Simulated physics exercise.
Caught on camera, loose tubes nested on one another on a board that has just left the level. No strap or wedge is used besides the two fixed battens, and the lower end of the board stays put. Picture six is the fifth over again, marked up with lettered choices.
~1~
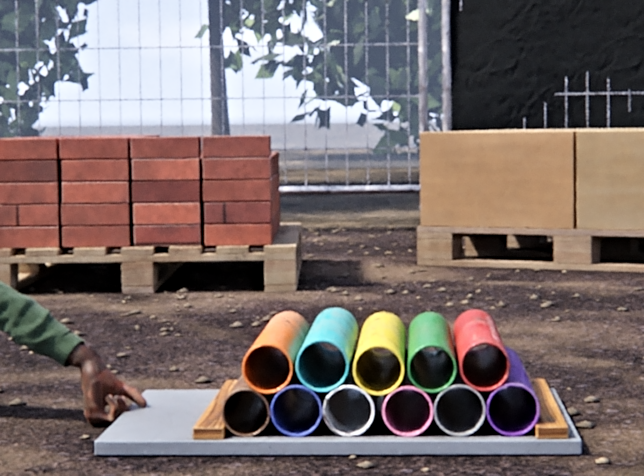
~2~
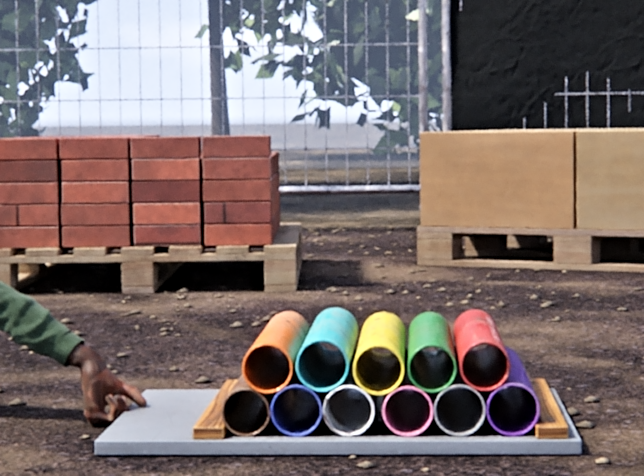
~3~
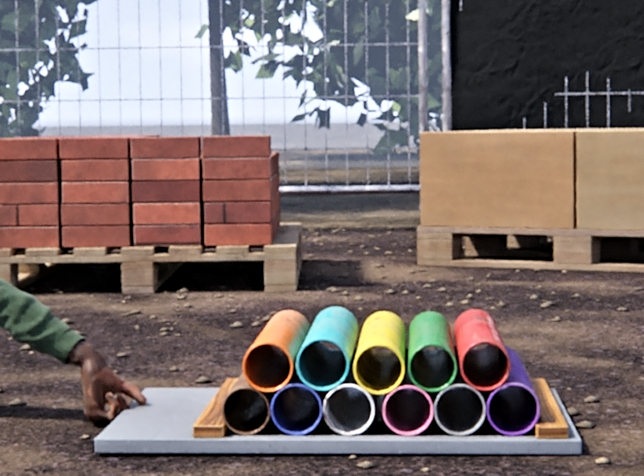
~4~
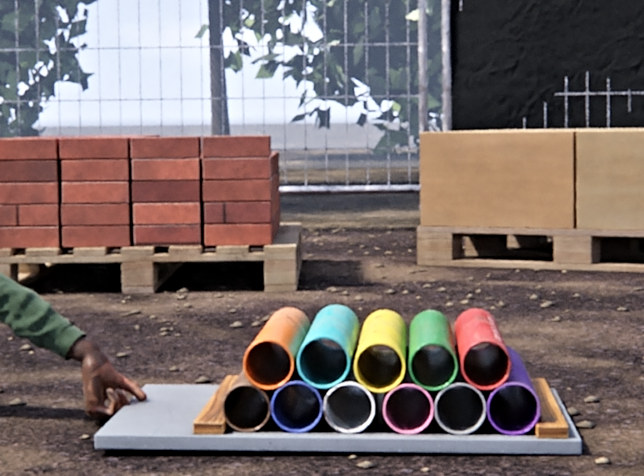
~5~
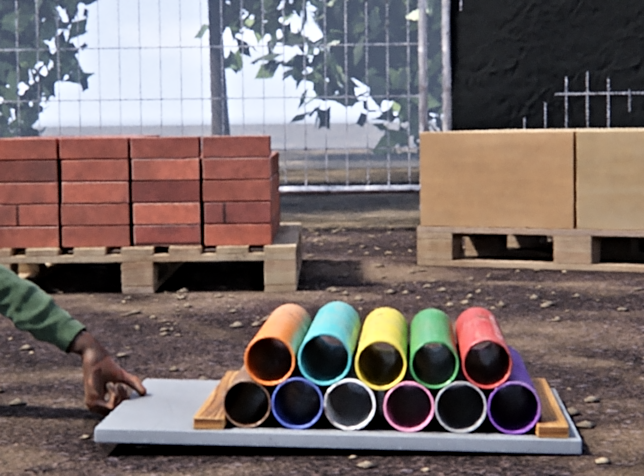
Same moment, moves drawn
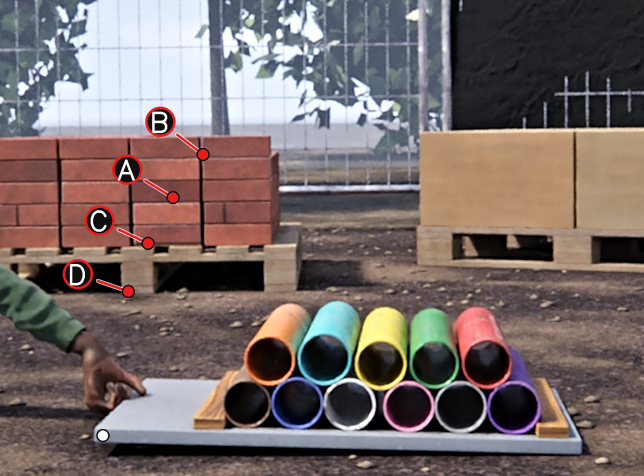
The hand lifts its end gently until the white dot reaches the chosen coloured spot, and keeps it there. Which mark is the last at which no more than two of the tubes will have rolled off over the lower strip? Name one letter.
The last mark within the limit is C.
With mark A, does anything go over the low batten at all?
Yes.
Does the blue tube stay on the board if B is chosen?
No.
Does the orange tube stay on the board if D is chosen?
Yes.
On the marked copy, A at (173, 198); B at (203, 155); C at (148, 243); D at (128, 291); the white dot at (103, 436).
Taking C. A third of the way, board at 16°.
Two thirds of the way, board at 26°.
When it is over, board at 26°, none over the low batten.
As for the rest, A eleven over the low batten; B eleven over the low batten; D none over the low batten.
